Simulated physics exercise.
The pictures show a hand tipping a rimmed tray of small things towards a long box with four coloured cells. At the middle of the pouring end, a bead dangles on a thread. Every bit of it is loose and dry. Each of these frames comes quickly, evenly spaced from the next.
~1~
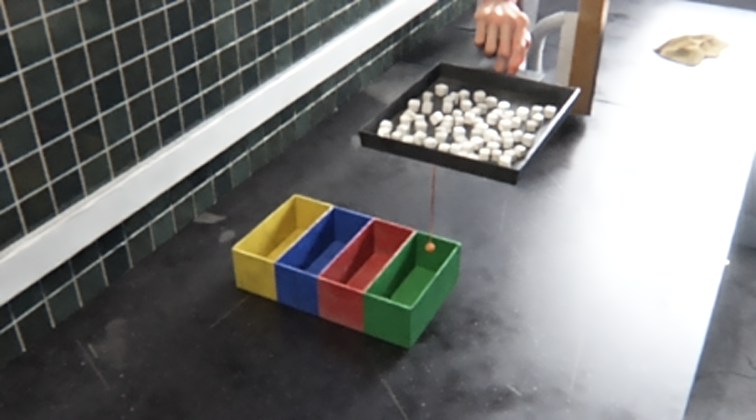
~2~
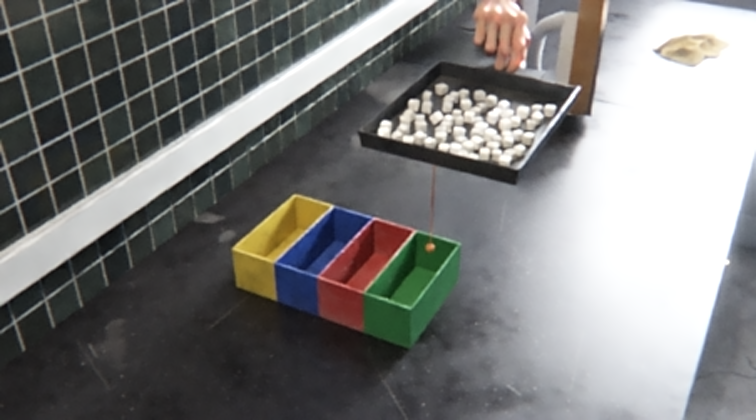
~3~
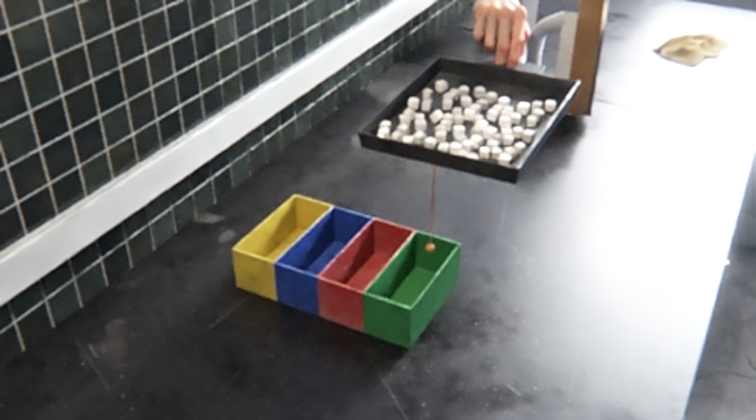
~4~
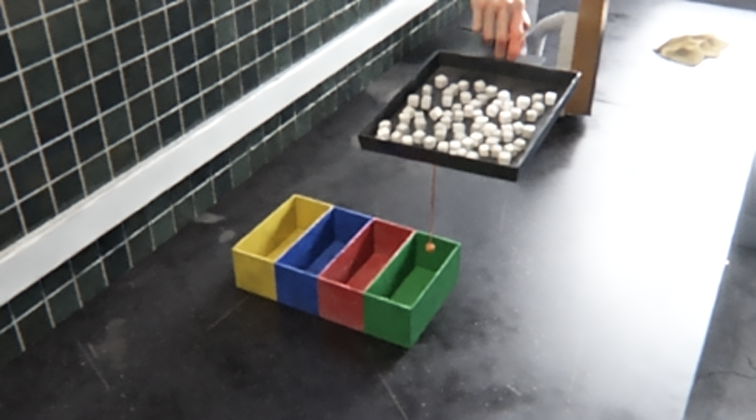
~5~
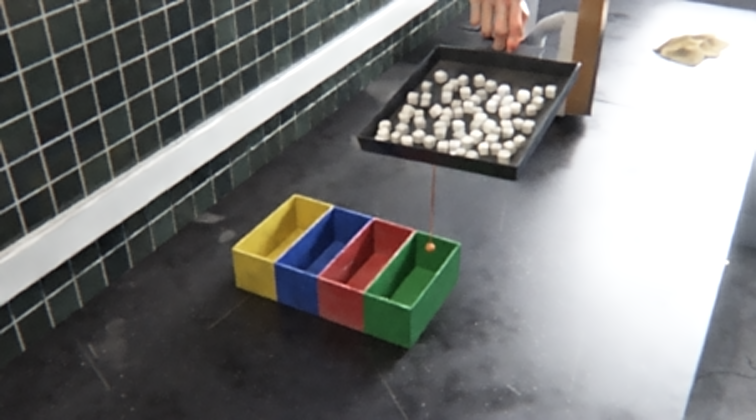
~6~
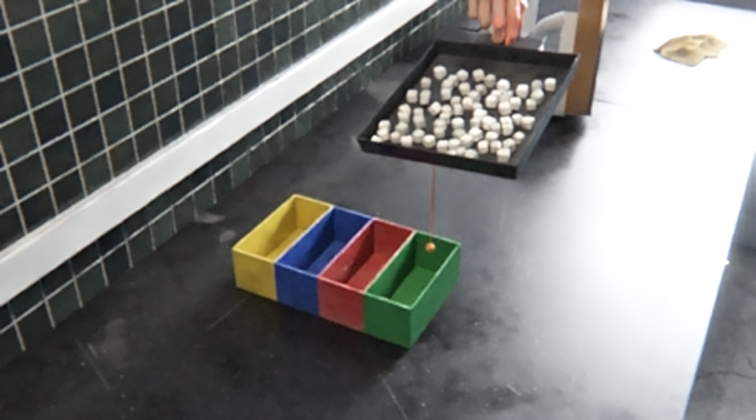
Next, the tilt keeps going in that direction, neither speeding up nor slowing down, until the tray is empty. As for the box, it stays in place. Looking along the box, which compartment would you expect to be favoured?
I would expect the red compartment to be favoured.
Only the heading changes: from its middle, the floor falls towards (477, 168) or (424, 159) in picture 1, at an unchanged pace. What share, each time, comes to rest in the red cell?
Respectively 0 and 30 in a hundred.
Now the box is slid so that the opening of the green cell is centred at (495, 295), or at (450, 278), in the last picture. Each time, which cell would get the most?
So the first one goes to yellow and the second to the blue cell.
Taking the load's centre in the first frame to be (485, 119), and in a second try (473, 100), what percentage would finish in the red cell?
Close to 50 per cent, followed by close to 50 per cent.
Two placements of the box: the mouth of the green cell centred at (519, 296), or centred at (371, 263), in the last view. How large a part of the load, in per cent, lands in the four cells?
First try: Around 50 percent; second try: Around 70 percent.
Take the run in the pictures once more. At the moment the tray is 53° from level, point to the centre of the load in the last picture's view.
Centre estimate: (418, 126).
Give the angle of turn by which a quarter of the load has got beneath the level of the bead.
Approx. reading: About 110°.
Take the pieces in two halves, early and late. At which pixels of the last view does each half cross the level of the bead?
The opening half passes (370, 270), the closing half (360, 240).
Soon after the last picture, tray tipped steeply; all on the tray.
A little later, tray tipped right over; all on the tray.
Later still, tray tipped past a quarter turn; about a third in the red cell; about a quarter in the blue cell; about a quarter in the green cell; a small part falling or outside the box.
At rest, tray tipped past a quarter turn; about a third in the red cell; about a quarter in the blue cell; about a quarter in the green cell; none in the yellow cell; a small part outside the box.
